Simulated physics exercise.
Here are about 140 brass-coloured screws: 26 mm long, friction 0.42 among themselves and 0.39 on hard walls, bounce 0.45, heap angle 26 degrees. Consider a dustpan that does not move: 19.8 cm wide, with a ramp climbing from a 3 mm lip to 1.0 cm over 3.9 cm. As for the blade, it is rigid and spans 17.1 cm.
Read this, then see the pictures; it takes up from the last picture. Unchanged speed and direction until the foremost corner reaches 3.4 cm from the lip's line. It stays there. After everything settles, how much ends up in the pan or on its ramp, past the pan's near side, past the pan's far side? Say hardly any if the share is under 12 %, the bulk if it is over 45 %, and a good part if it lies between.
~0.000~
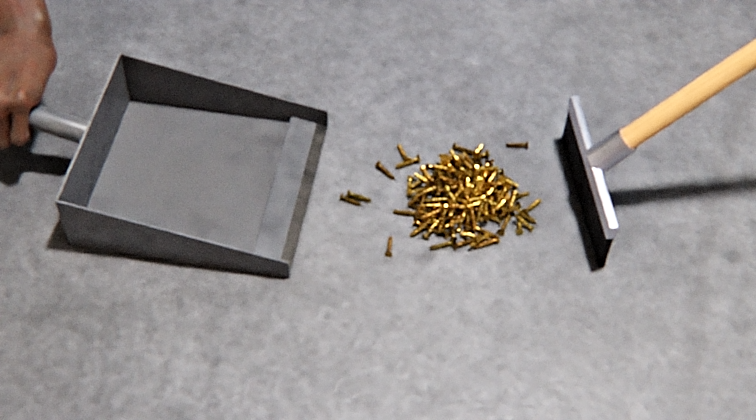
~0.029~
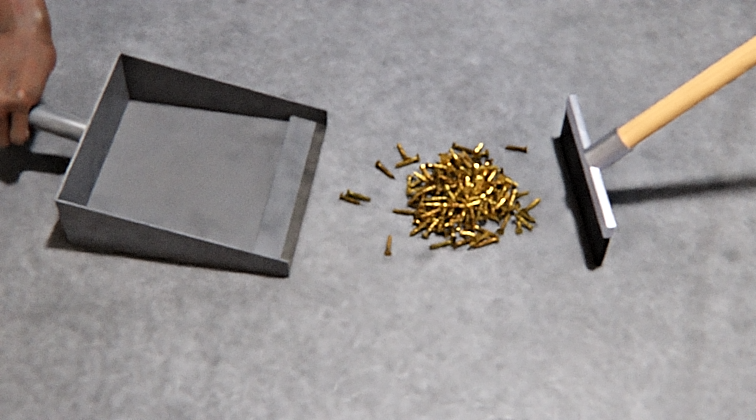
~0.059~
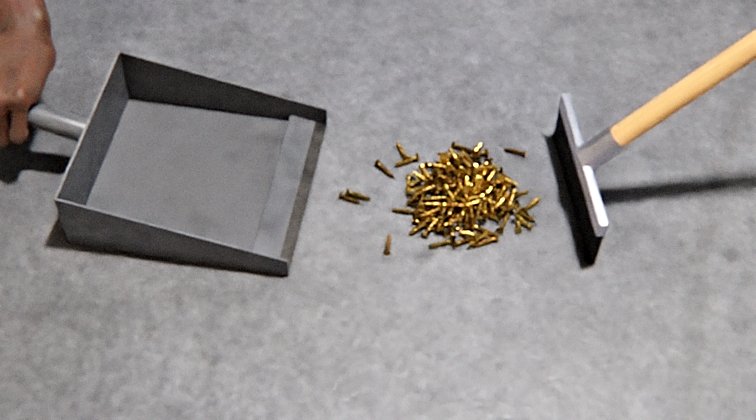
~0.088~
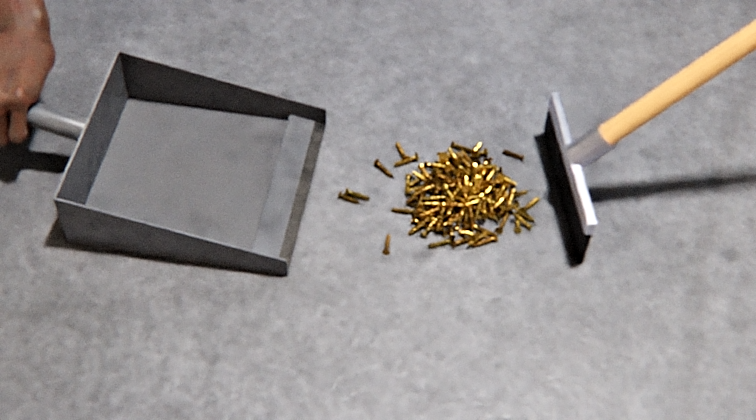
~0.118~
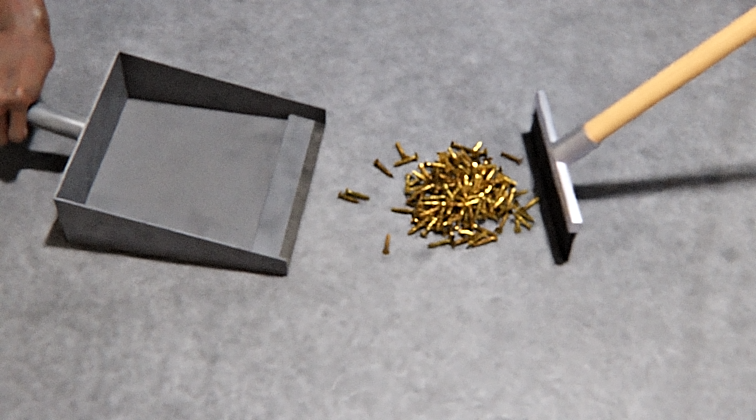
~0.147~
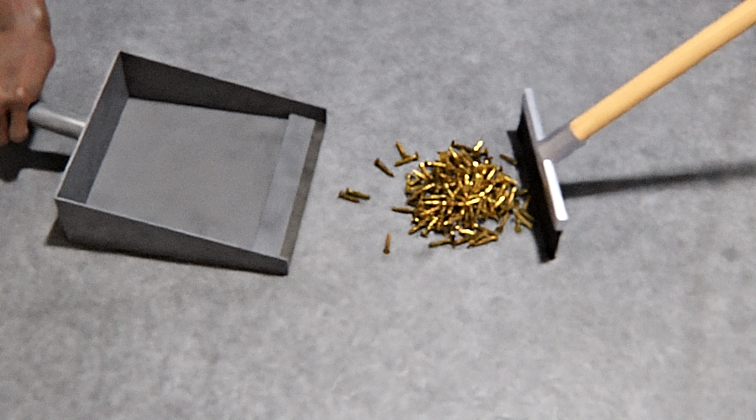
Pan - hardly any, near side - hardly any, far side - hardly any.
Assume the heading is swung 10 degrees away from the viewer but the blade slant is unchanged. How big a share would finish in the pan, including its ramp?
Roughly 0 per cent would finish in the pan or on its ramp.
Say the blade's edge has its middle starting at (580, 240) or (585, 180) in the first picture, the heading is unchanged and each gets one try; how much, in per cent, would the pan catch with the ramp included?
Estimates: 10 percent and 5 percent.
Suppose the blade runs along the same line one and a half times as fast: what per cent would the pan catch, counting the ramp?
Then about 10 per cent.
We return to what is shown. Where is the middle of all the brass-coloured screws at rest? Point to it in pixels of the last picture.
Near (339, 189).
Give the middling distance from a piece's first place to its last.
Median shift: Approx. 12 cm.
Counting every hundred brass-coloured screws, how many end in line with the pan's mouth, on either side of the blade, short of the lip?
95 per cent.
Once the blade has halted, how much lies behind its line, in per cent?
Some 5 percent of it.
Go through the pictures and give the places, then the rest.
In the first picture, blade from (611, 232) to (573, 106), moved 0.0 cm, 0 of the pieces shifted so far; middle of the pieces at (462, 192); pan at (186, 180).
In the second picture, blade from (608, 231) to (571, 105), moved 0.2 cm, 1 of the pieces shifted so far; middle of the pieces at (462, 191).
In the third picture, blade from (601, 230) to (564, 104), moved 0.8 cm, 1 of the pieces shifted so far; middle of the pieces at (461, 191).
In the fourth picture, blade from (589, 228) to (554, 103), moved 1.9 cm, 1 of the pieces shifted so far; middle of the pieces at (460, 190).
In the fifth picture, blade from (574, 226) to (540, 101), moved 3.3 cm, 1 of the pieces shifted so far; middle of the pieces at (460, 190).
In the sixth picture, blade from (560, 224) to (527, 99), moved 4.7 cm, 1 of the pieces shifted so far; middle of the pieces at (461, 189); pan at (185, 177). The blade's pace is about 0.49 m/s.
Then, at 0.33 s, middle of the blade 14 cm from the lip; 0 % over the lip, far side 0 %, near side 0 %.
After 0.45 s, middle of the blade 8 cm from the lip; 0 % over the lip, far side 0 %, near side 0 %.
Then, at 0.70 s, middle of the blade 6 cm from the lip; 0 % over the lip, far side 0 %, near side 0 %.
At rest (1.1 s), pan 0 %, near side 0 %, far side 0 %, in front of the lip or behind the blade 95 %.
